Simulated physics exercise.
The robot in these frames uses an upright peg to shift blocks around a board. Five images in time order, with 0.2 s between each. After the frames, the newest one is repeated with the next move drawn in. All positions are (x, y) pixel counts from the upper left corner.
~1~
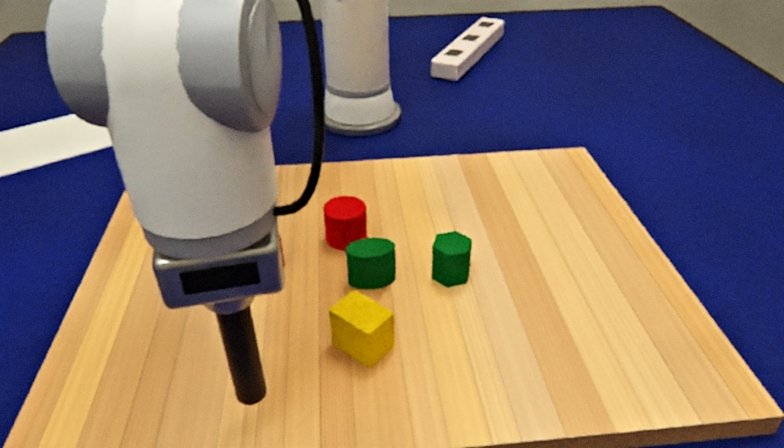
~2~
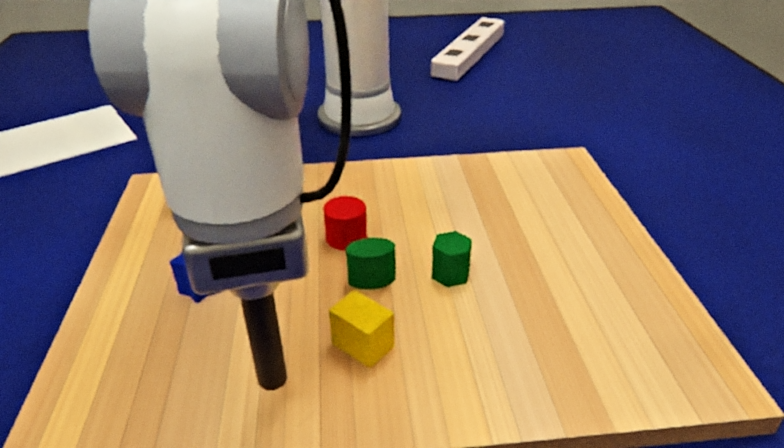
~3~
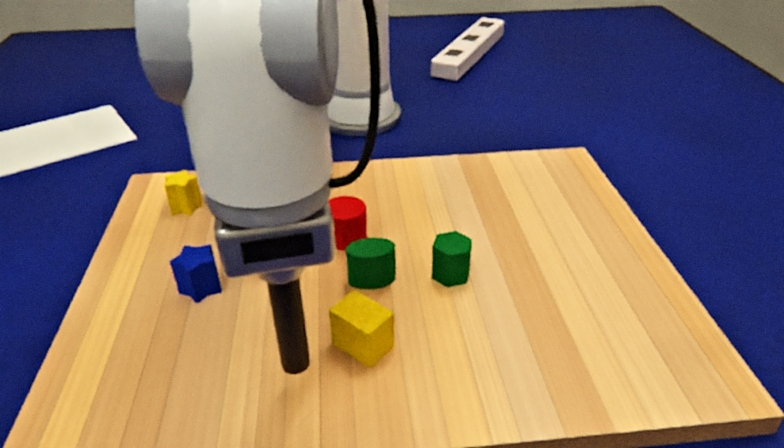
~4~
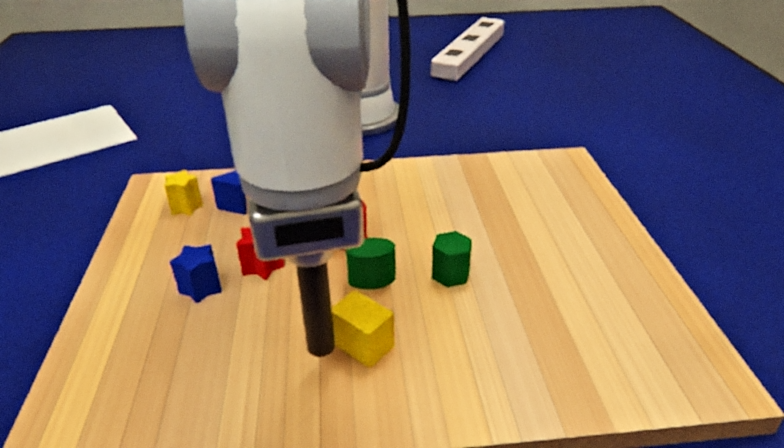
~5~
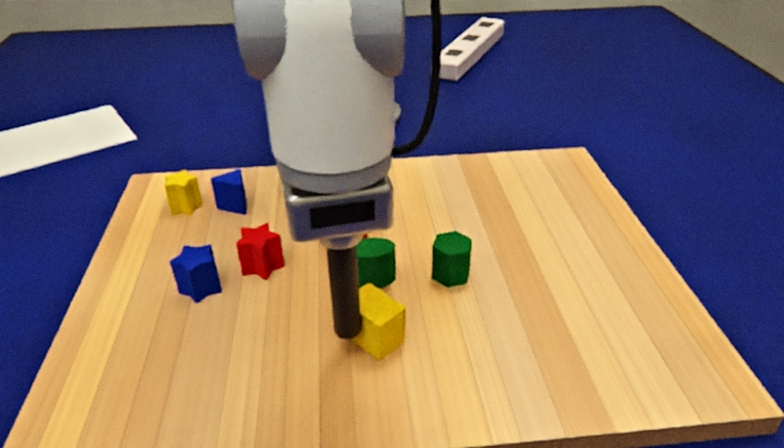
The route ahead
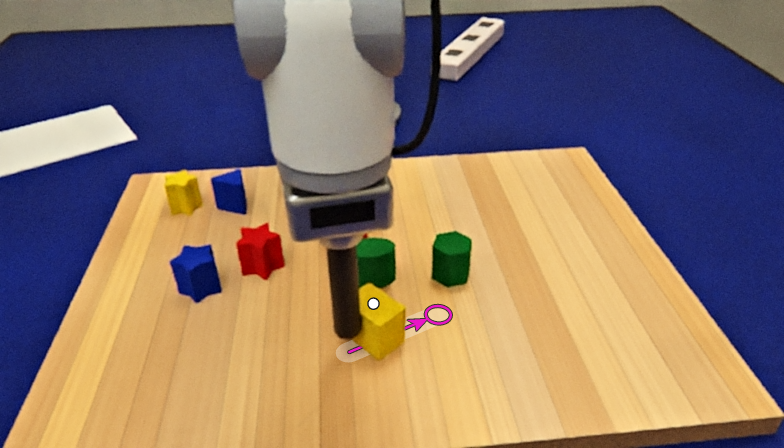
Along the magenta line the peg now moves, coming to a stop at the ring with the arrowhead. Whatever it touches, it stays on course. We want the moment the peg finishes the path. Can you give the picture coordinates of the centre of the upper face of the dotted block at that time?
That would be at about pixel (454, 264).
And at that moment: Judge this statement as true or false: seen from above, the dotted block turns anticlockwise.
That claim is true.
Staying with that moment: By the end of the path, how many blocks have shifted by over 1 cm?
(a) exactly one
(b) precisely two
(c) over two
a (exactly one)
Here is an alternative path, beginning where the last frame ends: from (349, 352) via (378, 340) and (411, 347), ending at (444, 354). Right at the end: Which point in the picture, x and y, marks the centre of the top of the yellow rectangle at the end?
It sits at (414, 290).
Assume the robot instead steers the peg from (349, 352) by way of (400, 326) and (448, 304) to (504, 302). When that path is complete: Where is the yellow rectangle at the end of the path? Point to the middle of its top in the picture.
About (490, 249).
Drawn move, straight from (349, 352) to (438, 315); the dot is on the yellow rectangle.
What follows on the original path. Halfway along, peg (396, 310); yellow rectangle (417, 283).
At the end, peg (439, 293); green oval block still; yellow rectangle (454, 264), turned 30° anticlockwise; green hexagonal block (455, 239).
